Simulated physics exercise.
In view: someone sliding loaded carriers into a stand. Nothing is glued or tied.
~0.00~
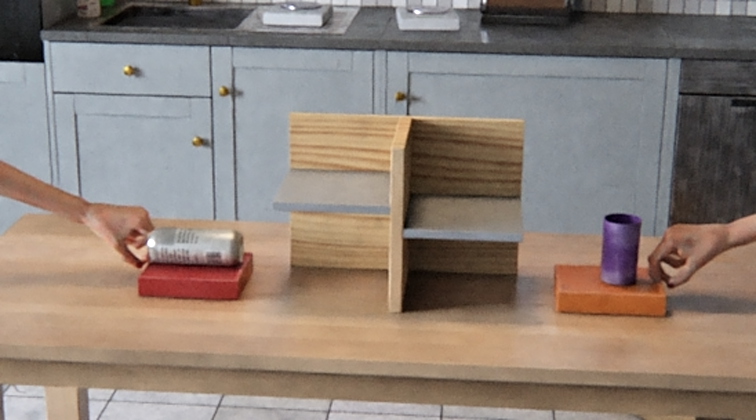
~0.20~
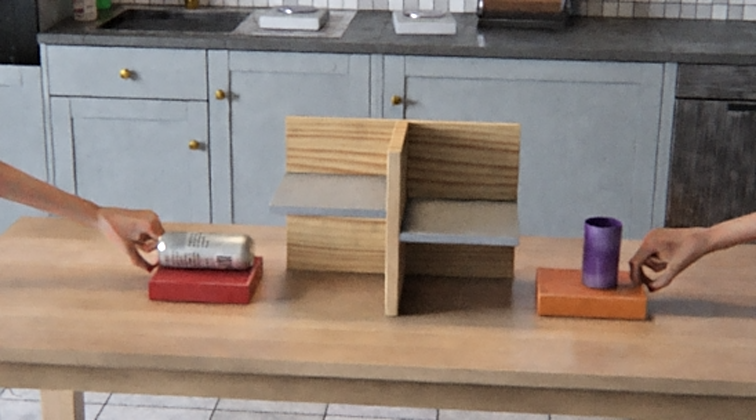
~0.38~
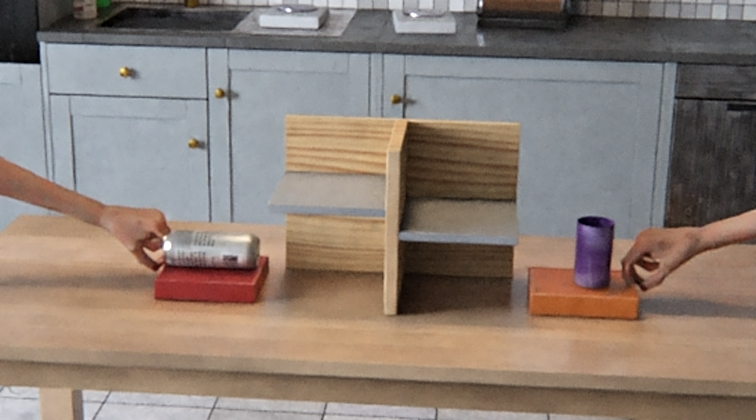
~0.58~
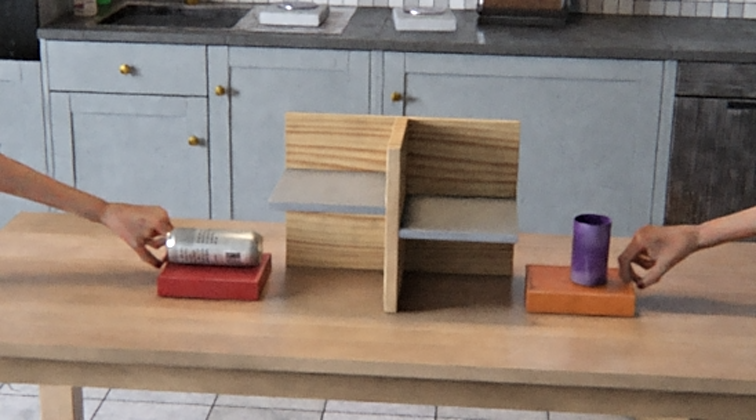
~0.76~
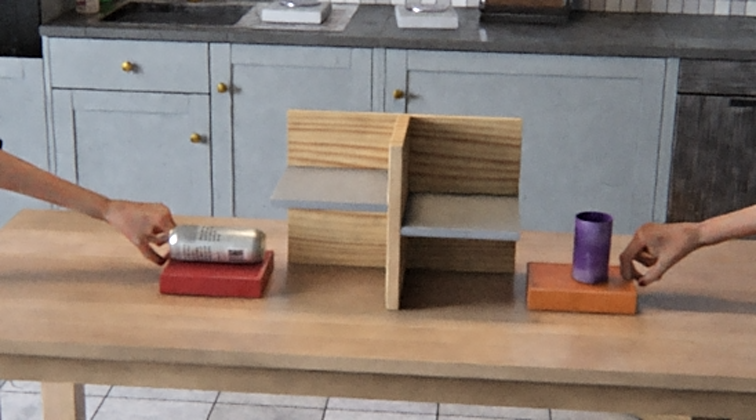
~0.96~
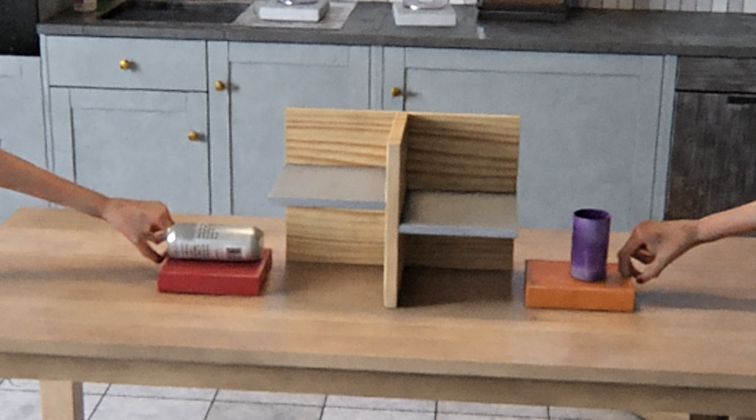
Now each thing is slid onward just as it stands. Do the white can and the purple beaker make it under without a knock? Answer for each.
The white can passes below; the purple beaker is knocked back.
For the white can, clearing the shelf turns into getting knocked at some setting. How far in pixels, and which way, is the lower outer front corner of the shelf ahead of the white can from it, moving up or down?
About 40 pixels down.
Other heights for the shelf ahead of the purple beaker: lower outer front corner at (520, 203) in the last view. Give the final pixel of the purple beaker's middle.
Close to (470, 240).
After 2.10 s, white can riding along near (278, 246); purple beaker riding along near (535, 242).
After 2.64 s, white can riding along near (315, 247); purple beaker turned 38° from its first pose near (527, 238).
After 2.88 s, white can riding along near (324, 248); purple beaker on its side near (537, 252).
In the end (3.7 s), the white can clears the shelf, near (324, 248); the purple beaker strikes the shelf, near (542, 264).
